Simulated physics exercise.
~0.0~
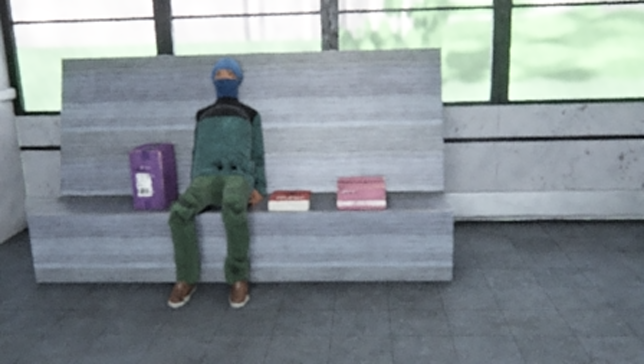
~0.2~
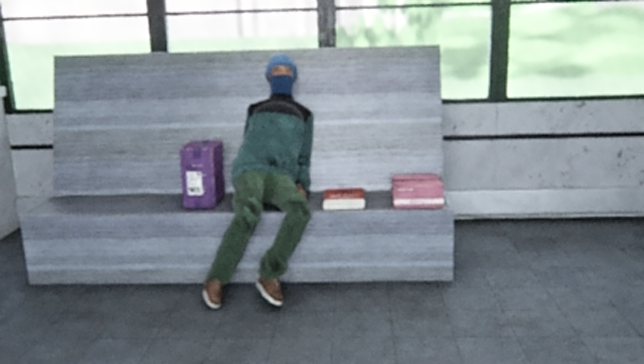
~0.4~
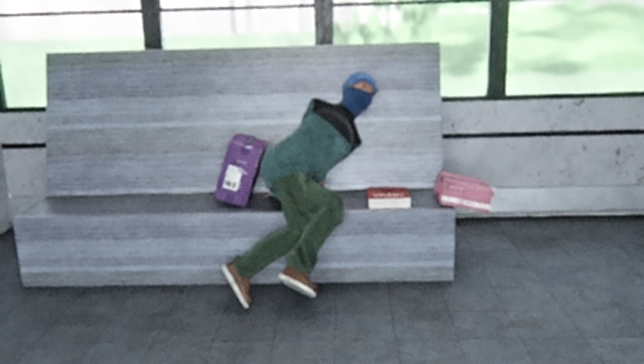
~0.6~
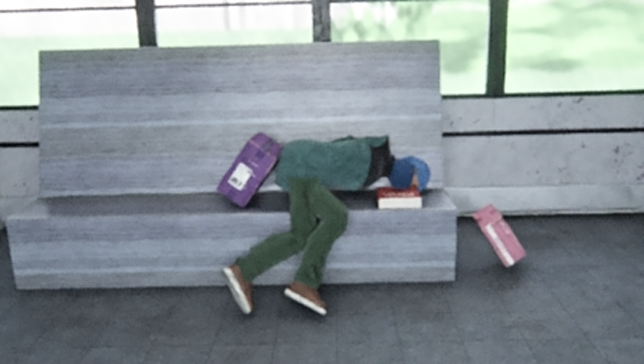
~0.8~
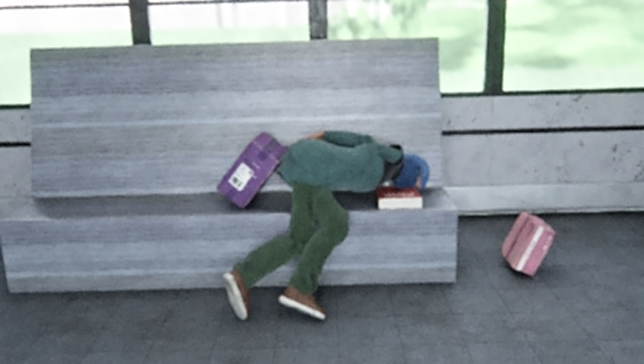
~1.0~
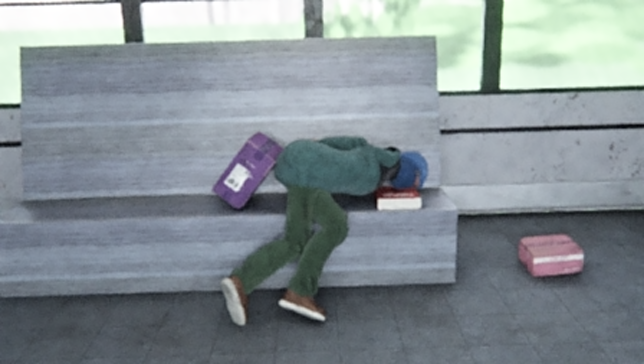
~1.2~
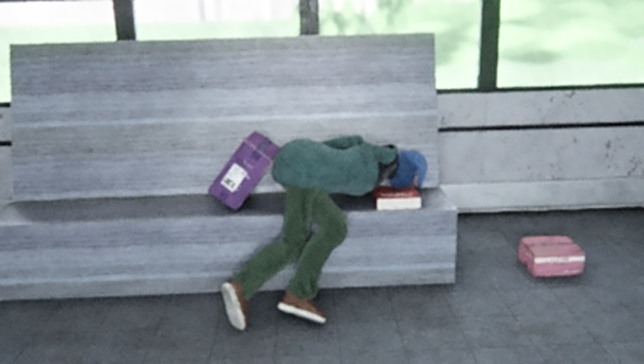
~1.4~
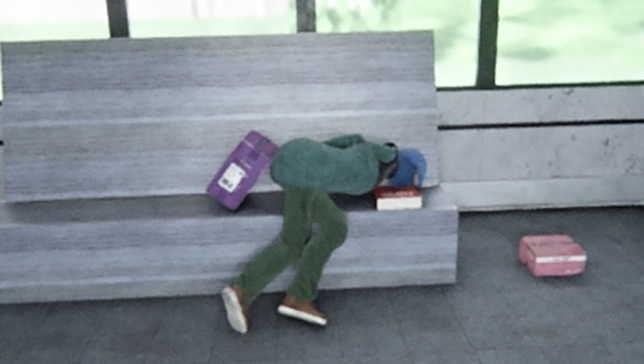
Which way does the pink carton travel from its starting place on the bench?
The pink carton moves to the right, going past the end of the bench before it drops to the floor.
